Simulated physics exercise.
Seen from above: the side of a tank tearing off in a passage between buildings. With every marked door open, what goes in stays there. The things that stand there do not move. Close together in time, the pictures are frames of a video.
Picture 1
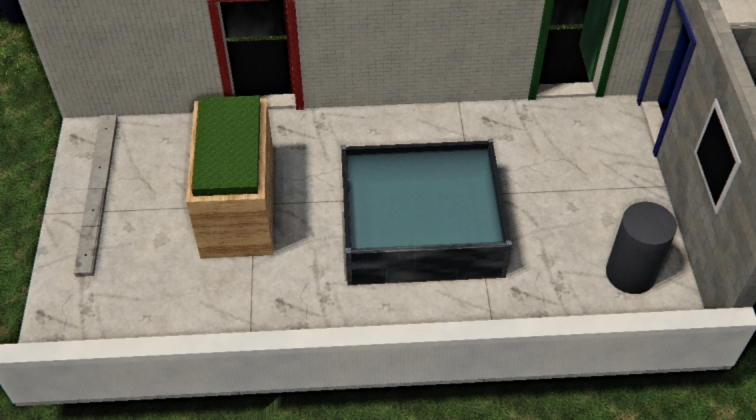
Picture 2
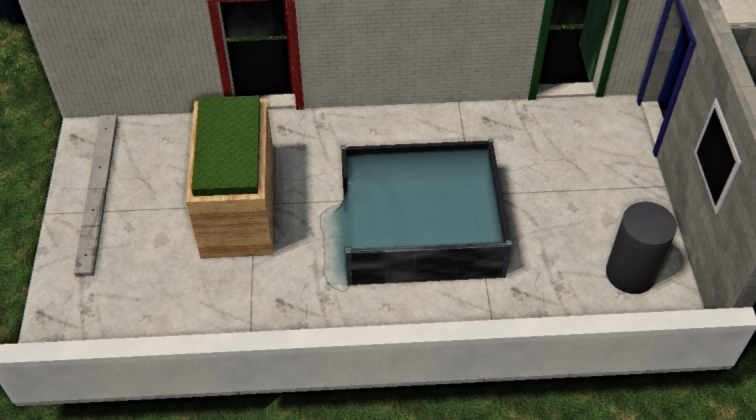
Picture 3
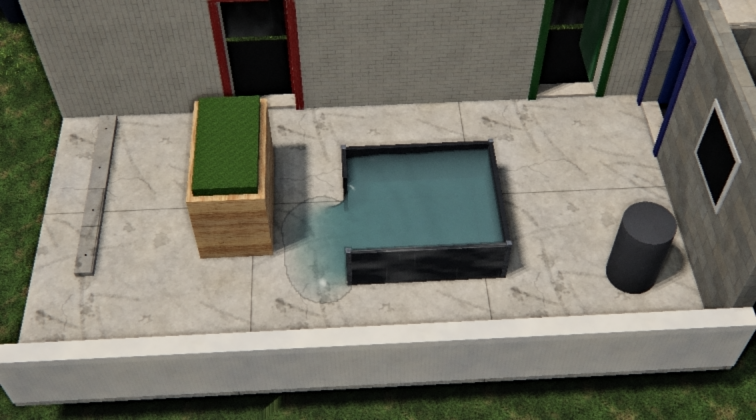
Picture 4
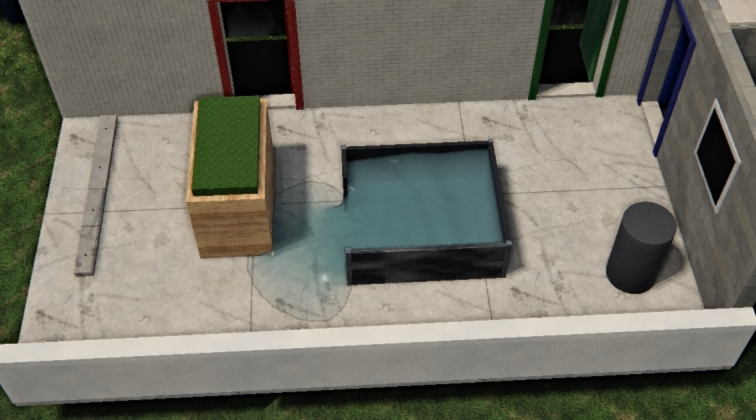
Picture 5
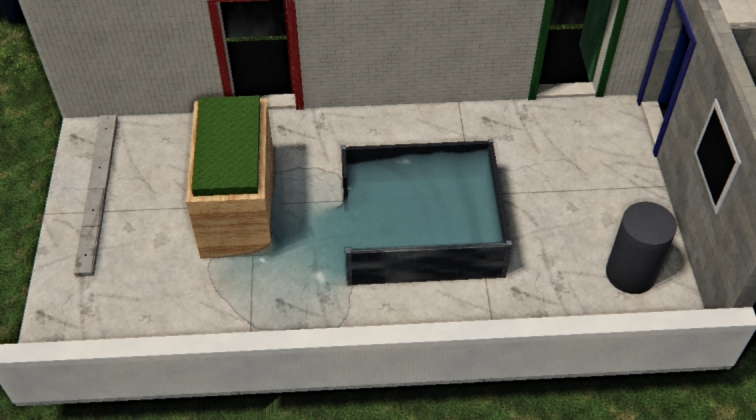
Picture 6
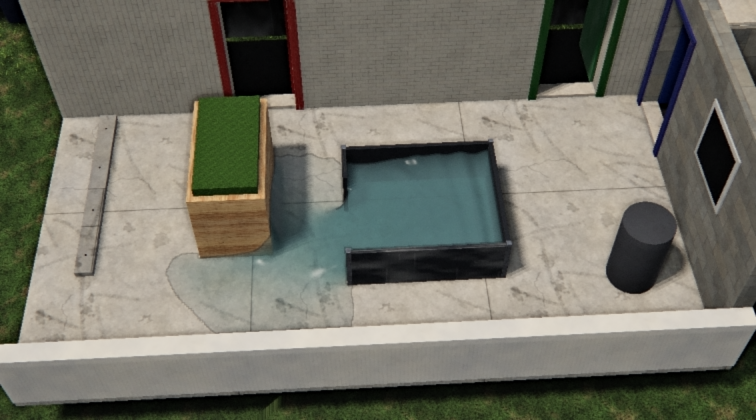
At the start, a dark-walled tank of blue-green water stands whole and still on a pale paved floor between buildings. Its left side gives way and water pours out through the gap, fanning leftward over the paving, then reaching the wooden block and spreading around its near side, while the block stays still.
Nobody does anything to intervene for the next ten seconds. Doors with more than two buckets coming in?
Result: The blue door is going to be at or under the line; the red door is going to be over the line; the green door is going to be at or under the line.
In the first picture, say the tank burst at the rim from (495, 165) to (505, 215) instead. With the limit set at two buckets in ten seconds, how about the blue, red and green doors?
Blue door: Above, red door: Below, green door: Above.
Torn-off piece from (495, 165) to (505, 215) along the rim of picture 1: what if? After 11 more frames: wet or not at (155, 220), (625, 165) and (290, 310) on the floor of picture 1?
So that's left bare for the first, waterlogged for the second and left bare for the third.
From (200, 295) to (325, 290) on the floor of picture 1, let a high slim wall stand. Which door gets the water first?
The door marked red comes first.
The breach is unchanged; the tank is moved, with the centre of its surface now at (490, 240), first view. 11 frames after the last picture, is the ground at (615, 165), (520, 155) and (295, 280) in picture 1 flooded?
Taking them in the order asked: Spared, then spared, then inundated.
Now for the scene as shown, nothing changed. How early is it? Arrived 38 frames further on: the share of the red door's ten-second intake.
Some 100 per cent.
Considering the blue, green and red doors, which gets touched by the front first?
That's the one in red.
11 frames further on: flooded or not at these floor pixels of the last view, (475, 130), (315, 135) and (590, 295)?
First spot not wet, second inundated, third not wet.
A moment on, water covers 25 % of the floor; the blue door not reached, the red door wet at the sill, nothing in, the green door not reached.
Next, water covers 35 % of the floor; the blue door not reached, the red door over two buckets in, the green door not reached.
Then, water covers 50 % of the floor; the blue door not reached, the red door over two buckets in, the green door wet at the sill, nothing in.
Later, water covers 75 % of the floor; the blue door wet at the sill, nothing in, the red door over two buckets in, the green door wet at the sill, nothing in.
In the end, water covers 85 % of the floor; the blue door wet at the sill, nothing in, the red door over two buckets in, the green door wet at the sill, nothing in.
